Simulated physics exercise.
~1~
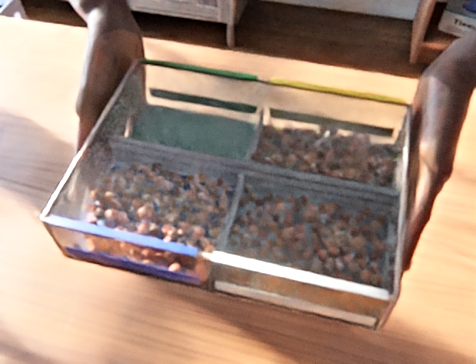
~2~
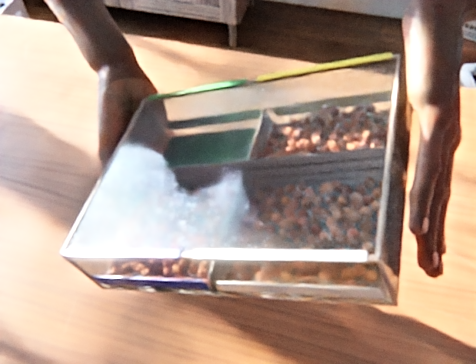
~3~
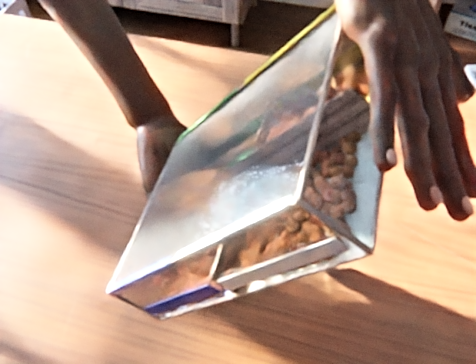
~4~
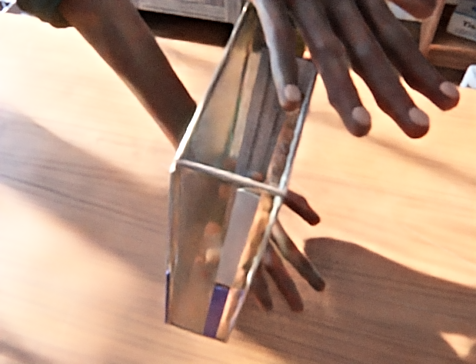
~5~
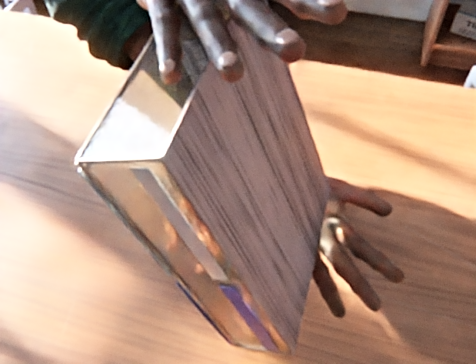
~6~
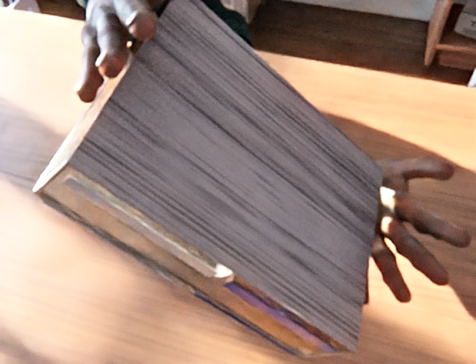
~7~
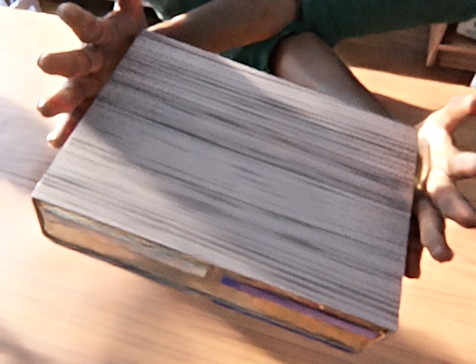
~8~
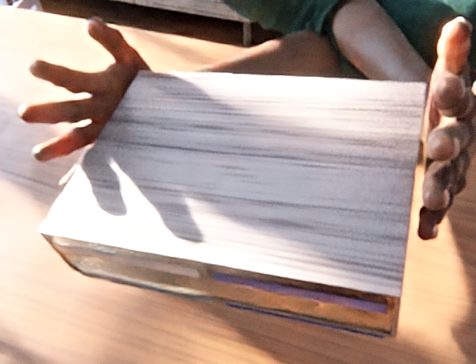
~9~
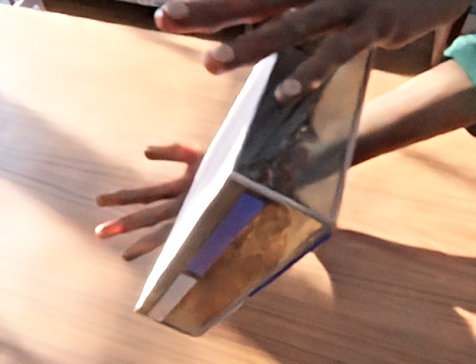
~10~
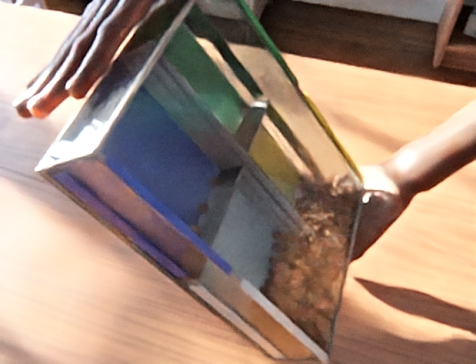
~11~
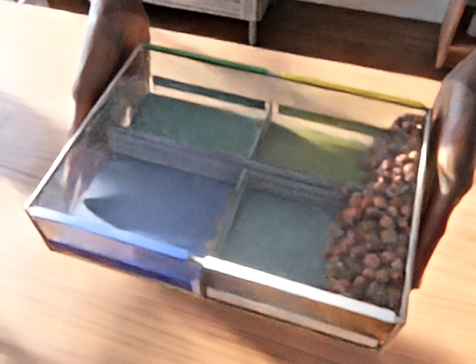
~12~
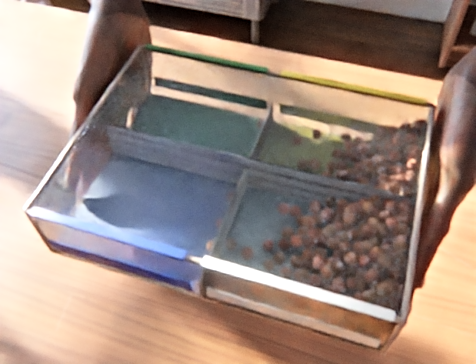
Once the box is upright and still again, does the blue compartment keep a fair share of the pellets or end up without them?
The blue compartment ends up without pellets, and so does the green one. The pellets lie in the white and yellow compartments on the right, and each of those holds a fair share.
